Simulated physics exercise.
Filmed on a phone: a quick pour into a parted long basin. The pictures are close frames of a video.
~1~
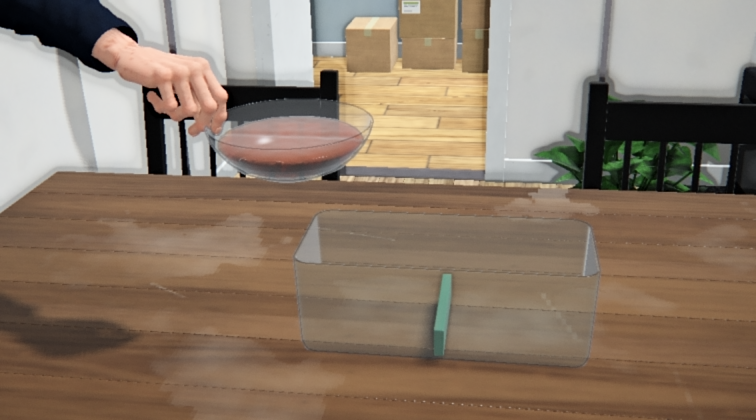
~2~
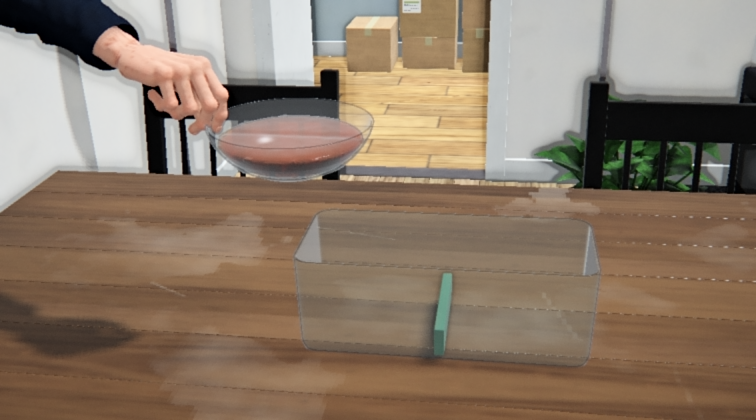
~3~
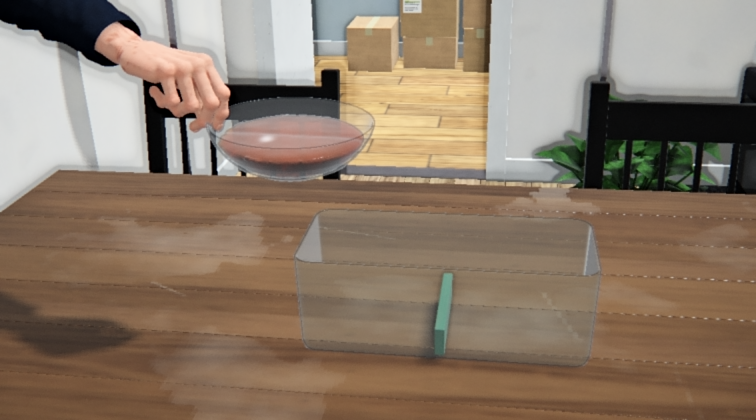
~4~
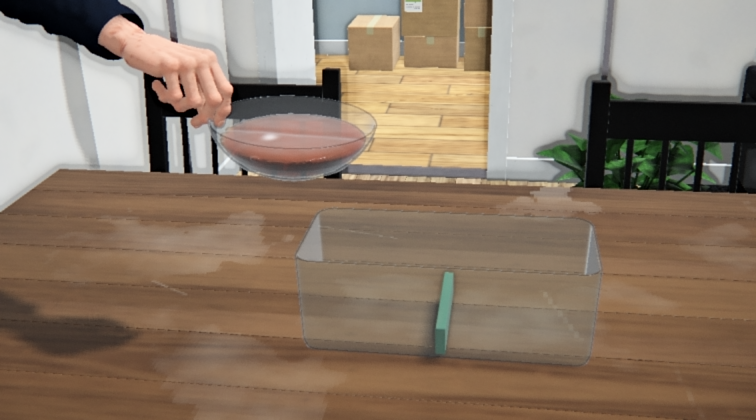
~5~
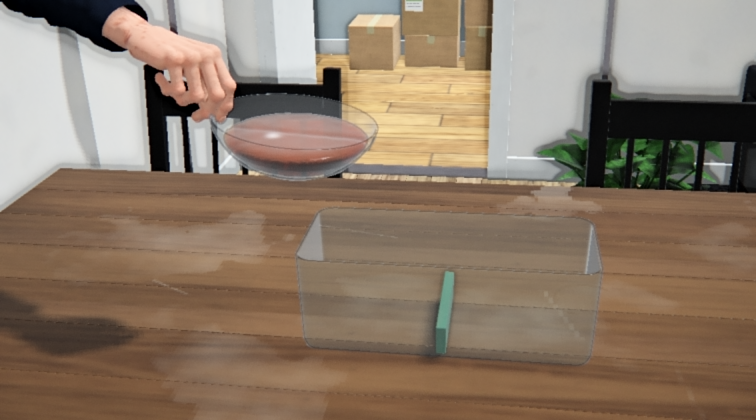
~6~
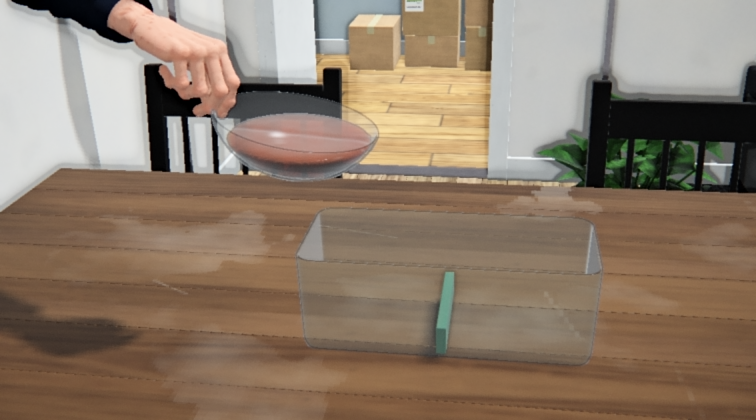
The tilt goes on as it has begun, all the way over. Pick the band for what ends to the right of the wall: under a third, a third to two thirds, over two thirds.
In the end under a third is right of the wall.
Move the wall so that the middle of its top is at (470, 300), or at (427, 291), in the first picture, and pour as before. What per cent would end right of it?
About 10 and 30 per cent.
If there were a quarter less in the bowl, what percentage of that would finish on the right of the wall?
Roughly 5 in a hundred.
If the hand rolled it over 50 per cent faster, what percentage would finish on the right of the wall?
About 15 per cent.
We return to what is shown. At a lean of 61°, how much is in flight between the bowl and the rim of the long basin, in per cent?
It comes to 35 per cent or so.
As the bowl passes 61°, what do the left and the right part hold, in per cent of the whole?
Some 40 per cent left and 0 right.
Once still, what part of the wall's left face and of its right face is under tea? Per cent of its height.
Left about 70, right about 10.
A moment on, the bowl is tipped part way and 25 per cent is still to pour, 39 is left of the wall and 2 right of it.
Next, the bowl is tipped on its side and 0 per cent is still to pour, 92 is left of the wall and 8 right of it.
Then the bowl is tipped right over and 0 per cent is still to pour, 87 is left of the wall and 13 right of it.
Later the bowl is tipped right over and 0 per cent is still to pour, 87 is left of the wall and 13 right of it.
At rest 87 per cent lies left of the wall, 13 right of it and 0 outside.
